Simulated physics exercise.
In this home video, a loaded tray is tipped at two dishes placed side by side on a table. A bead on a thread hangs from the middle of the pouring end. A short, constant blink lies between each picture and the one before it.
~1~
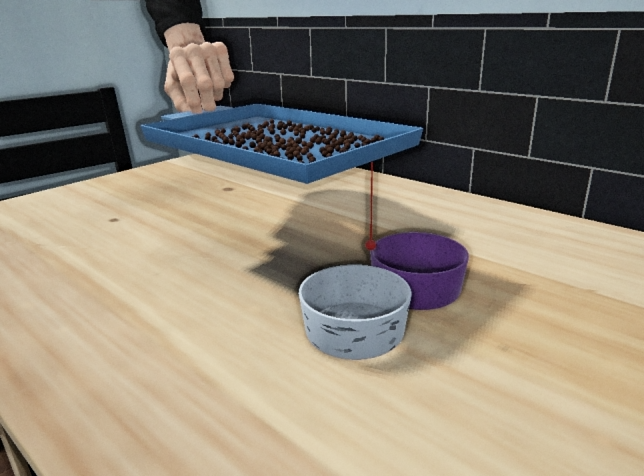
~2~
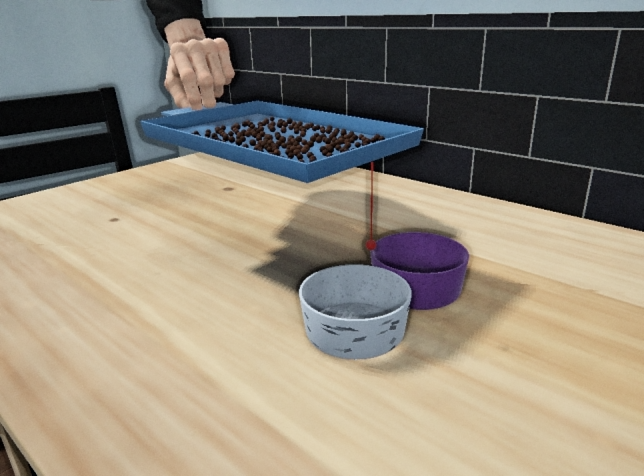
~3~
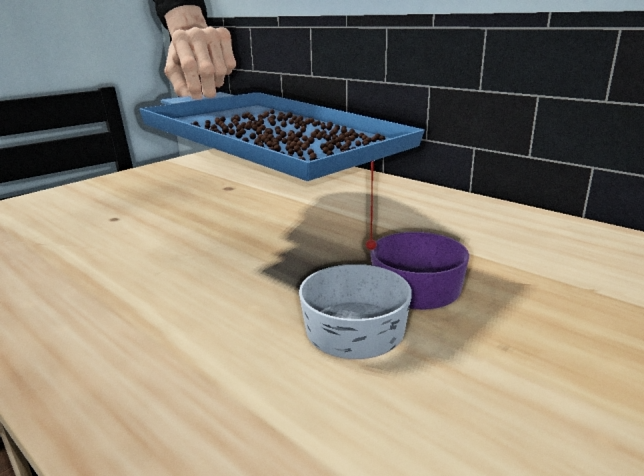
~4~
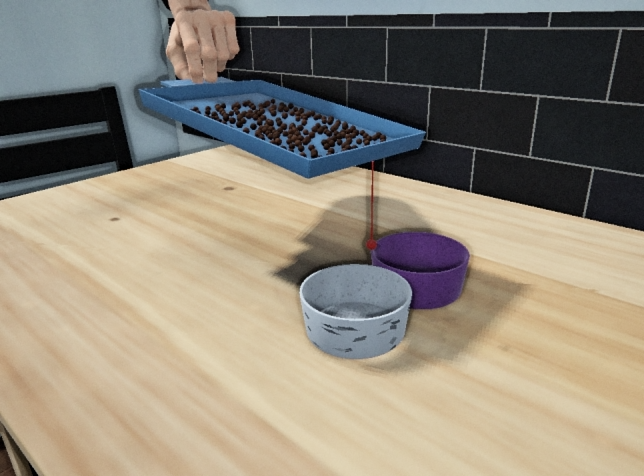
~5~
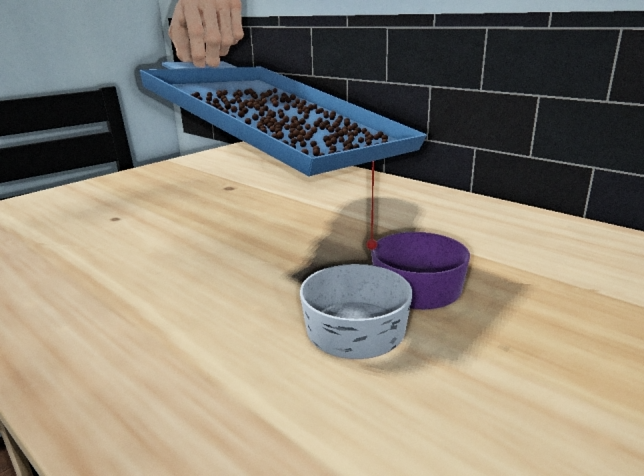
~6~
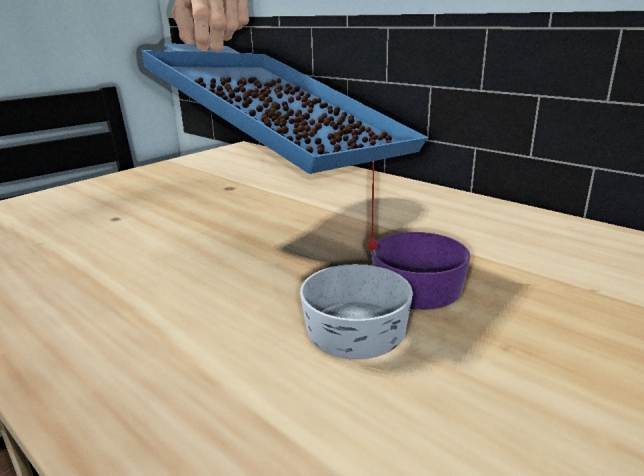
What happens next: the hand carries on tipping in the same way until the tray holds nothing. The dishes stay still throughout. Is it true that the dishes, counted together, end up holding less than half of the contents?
The dishes are going to end up holding the main part.
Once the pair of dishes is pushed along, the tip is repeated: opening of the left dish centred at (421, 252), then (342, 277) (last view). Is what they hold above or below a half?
At the first place the larger part, at the second most of it.
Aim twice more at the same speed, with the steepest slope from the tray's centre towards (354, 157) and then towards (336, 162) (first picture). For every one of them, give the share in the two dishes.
Respectively 90 % and 90 %.
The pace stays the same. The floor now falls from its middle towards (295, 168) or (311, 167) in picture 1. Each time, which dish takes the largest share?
First left, then left.
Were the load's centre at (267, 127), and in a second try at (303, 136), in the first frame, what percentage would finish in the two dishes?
You'd get near 90 percent first and near 90 percent next.
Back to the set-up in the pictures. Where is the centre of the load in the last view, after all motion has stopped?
About (428, 282).
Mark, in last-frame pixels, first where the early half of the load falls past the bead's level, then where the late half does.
Around (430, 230) at first; around (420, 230) after that.
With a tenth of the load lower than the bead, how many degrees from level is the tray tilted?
About 70 degrees.
Soon, tray tipped steeply; nearly all on the tray; a stray few in the right dish; a stray few outside both; a small part in the air.
A while on, tray tipped right over; most on the tray; a stray few in the left dish; a small part in the right dish; a small part outside both; a stray few in the air.
Towards the end, tray tipped past a quarter turn; a stray few in the left dish; most in the right dish; a small part outside both.
Finally, tray tipped past a quarter turn; a stray few in the left dish; most in the right dish; a small part outside both.
